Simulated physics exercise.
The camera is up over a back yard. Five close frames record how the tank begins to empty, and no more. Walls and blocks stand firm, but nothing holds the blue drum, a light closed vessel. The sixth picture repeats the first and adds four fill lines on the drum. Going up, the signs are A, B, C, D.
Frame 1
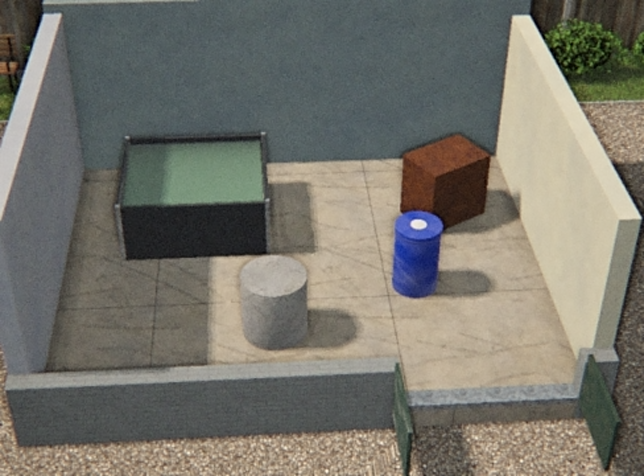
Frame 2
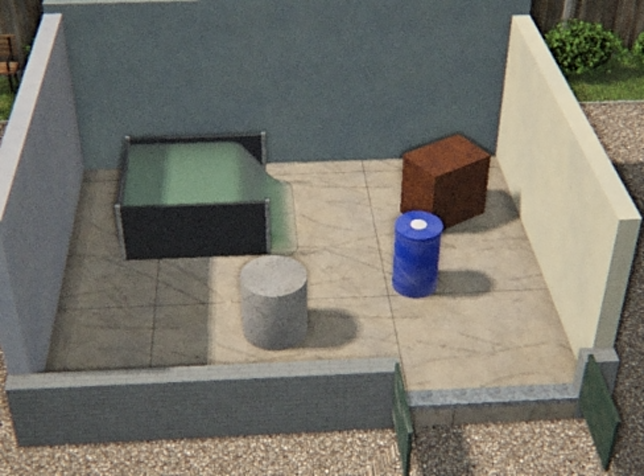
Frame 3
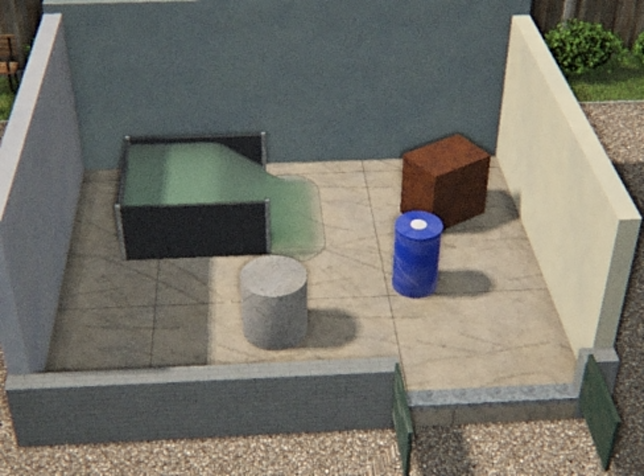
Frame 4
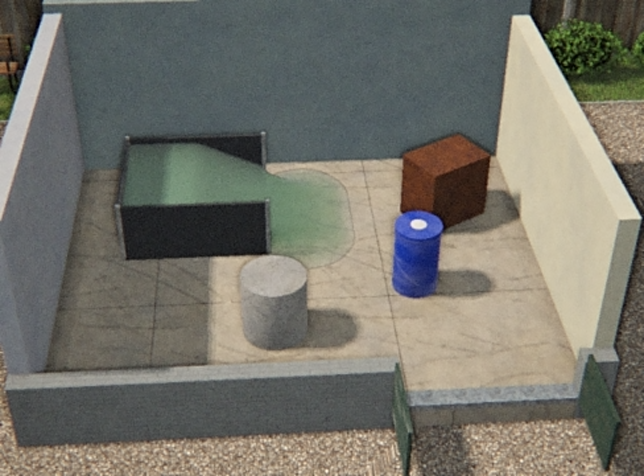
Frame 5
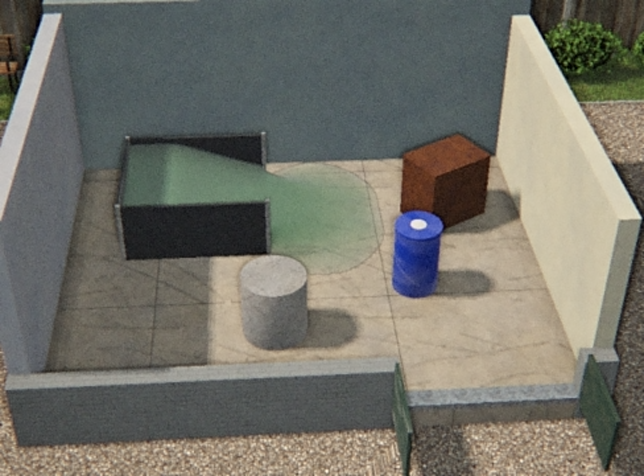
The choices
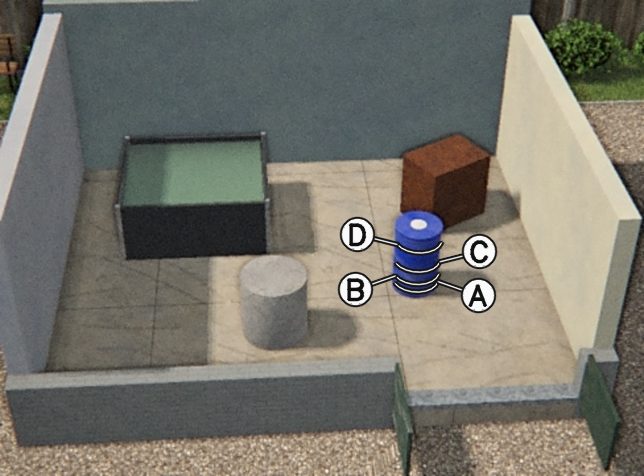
A walled back yard with a paved floor and an open gate at the lower right is seen from above by a still camera. A dark tank of green water stands at the left, with a grey cylinder in front, a blue drum right of centre and a rusty brown block behind it. The tank's right side opens, and water slides out rightward, spreading across the paving in a widening rounded sheet.
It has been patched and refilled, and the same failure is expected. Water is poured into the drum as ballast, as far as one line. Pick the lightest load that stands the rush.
Level C.
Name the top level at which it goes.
The answer is B.
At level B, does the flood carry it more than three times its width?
No, it does not.
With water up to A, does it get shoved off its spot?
Yes, it does.
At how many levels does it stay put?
Two.
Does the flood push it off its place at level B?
Yes, it does.
On the marked copy, A at (418, 292); B at (419, 284); C at (420, 272); D at (421, 252); from the bottom up A, B, C, D.
For level A, it is washed out through the gate.
For level B, it is pushed about its own width away.
For level C, it does not move.
For level D, it does not move.
